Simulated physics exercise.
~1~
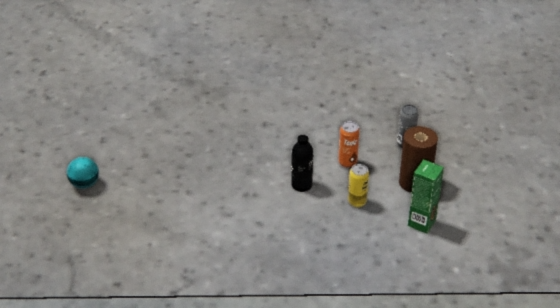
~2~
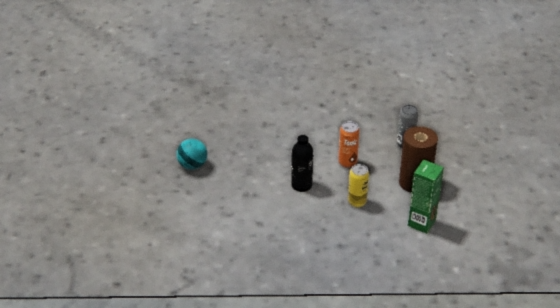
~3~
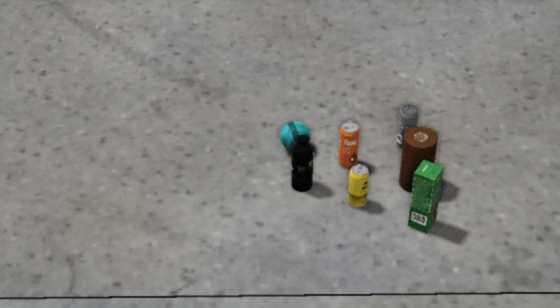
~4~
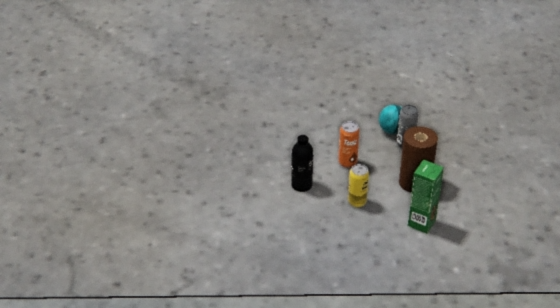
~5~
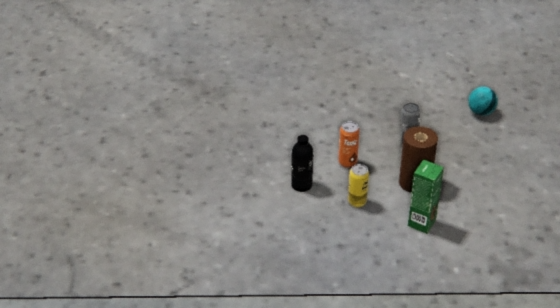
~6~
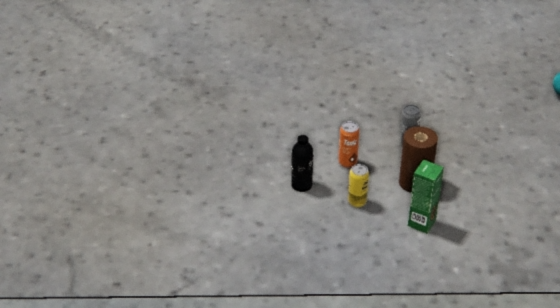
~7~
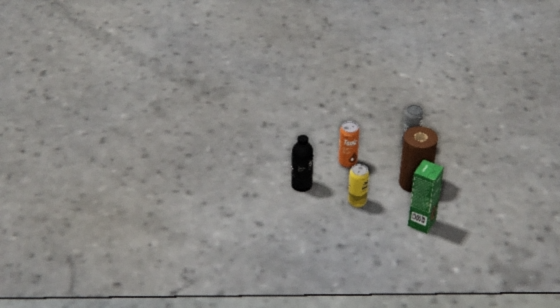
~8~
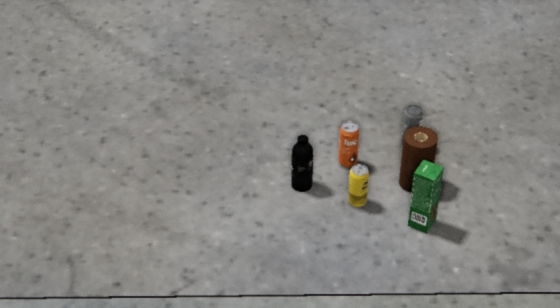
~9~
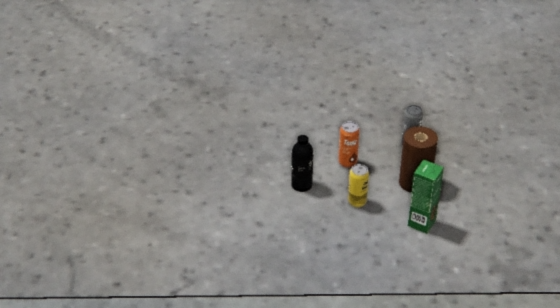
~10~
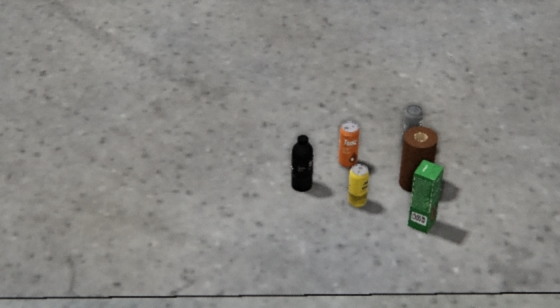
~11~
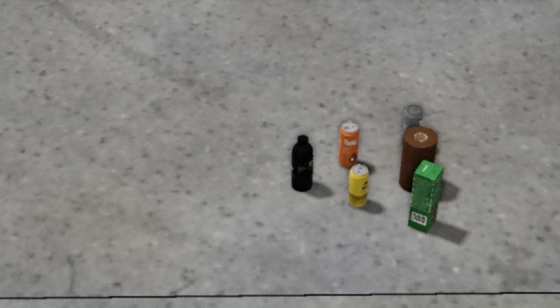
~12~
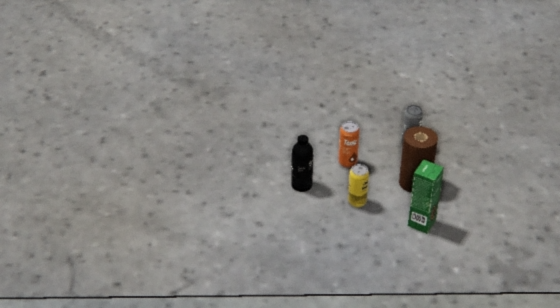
The clip opens on a speckled grey floor, with a turquoise ball at the left and six items grouped toward the right, a black bottle, an orange can, a yellow can, a brown roll, a green carton and a grey can. The ball rolls right, drifting toward the back. It passes behind the black bottle, which stays upright, then beyond the orange can. It reaches the grey can at the back and continues past it, leaving that can only slightly shifted. The ball exits at the right edge, and all six items remain standing.
